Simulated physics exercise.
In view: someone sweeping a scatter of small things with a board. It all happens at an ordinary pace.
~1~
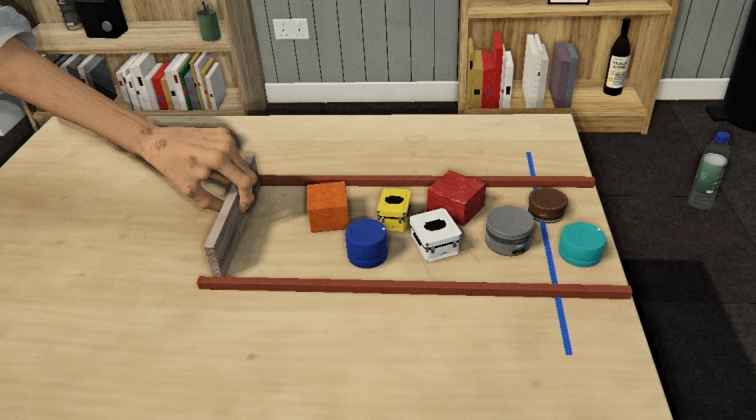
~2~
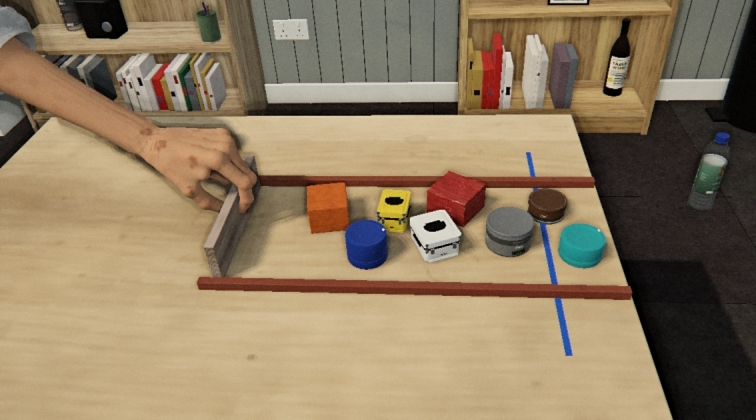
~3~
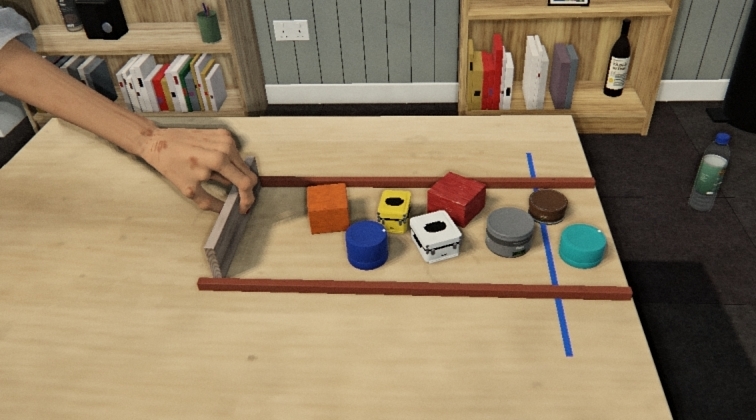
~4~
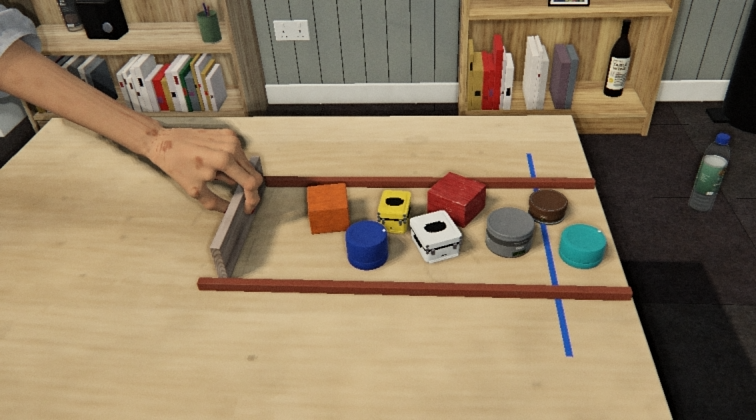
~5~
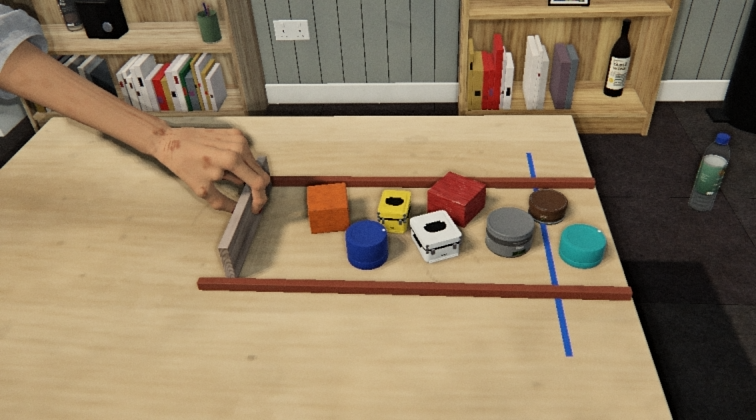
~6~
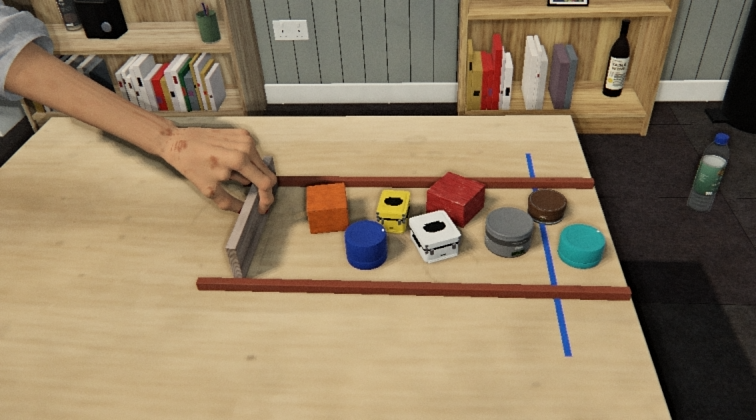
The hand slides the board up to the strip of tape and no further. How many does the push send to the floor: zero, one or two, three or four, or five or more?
In the end the number that fall off is three or four.
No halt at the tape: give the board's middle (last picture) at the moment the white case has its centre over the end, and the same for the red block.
Its middle is around (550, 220) and around (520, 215).
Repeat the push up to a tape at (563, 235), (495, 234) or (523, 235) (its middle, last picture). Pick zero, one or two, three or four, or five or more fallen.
In that order: At least five; one or two; three or four.
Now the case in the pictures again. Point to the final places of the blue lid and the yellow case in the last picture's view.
About (573, 250), and the other about (599, 212).
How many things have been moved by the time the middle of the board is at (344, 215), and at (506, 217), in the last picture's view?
2 and 8.
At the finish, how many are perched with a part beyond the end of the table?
Overhanging: 2.
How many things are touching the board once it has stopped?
The number is 2.
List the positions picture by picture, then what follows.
The first frame shows turquoise lid (582, 245); brown tin (547, 205); grey tub (509, 231); board (236, 213); tape (545, 234).
The second frame shows brown tin (547, 206); red block (456, 198).
The third frame shows grey tub (509, 232); board (236, 214).
The fourth frame shows turquoise lid (582, 246); orange block (329, 208).
The fifth frame shows brown tin (547, 207); blue lid (367, 245).
The sixth frame shows turquoise lid (581, 246); brown tin (547, 207); grey tub (508, 232); board (255, 214); tape (544, 235).
Soon after, none off yet; turquoise lid at rest near (581, 246); brown tin at rest near (547, 207); grey tub at rest near (508, 232).
After that, none off yet; turquoise lid at rest near (581, 246); brown tin moving near (556, 206); grey tub displaced a little near (522, 231).
And then, none off yet; turquoise lid displaced about its own width near (622, 257); brown tin tilting well over near (628, 227); grey tub displaced well along near (597, 226).
In the end, the number that fall off is three or four; gone, red block, grey tub, brown tin and turquoise lid.
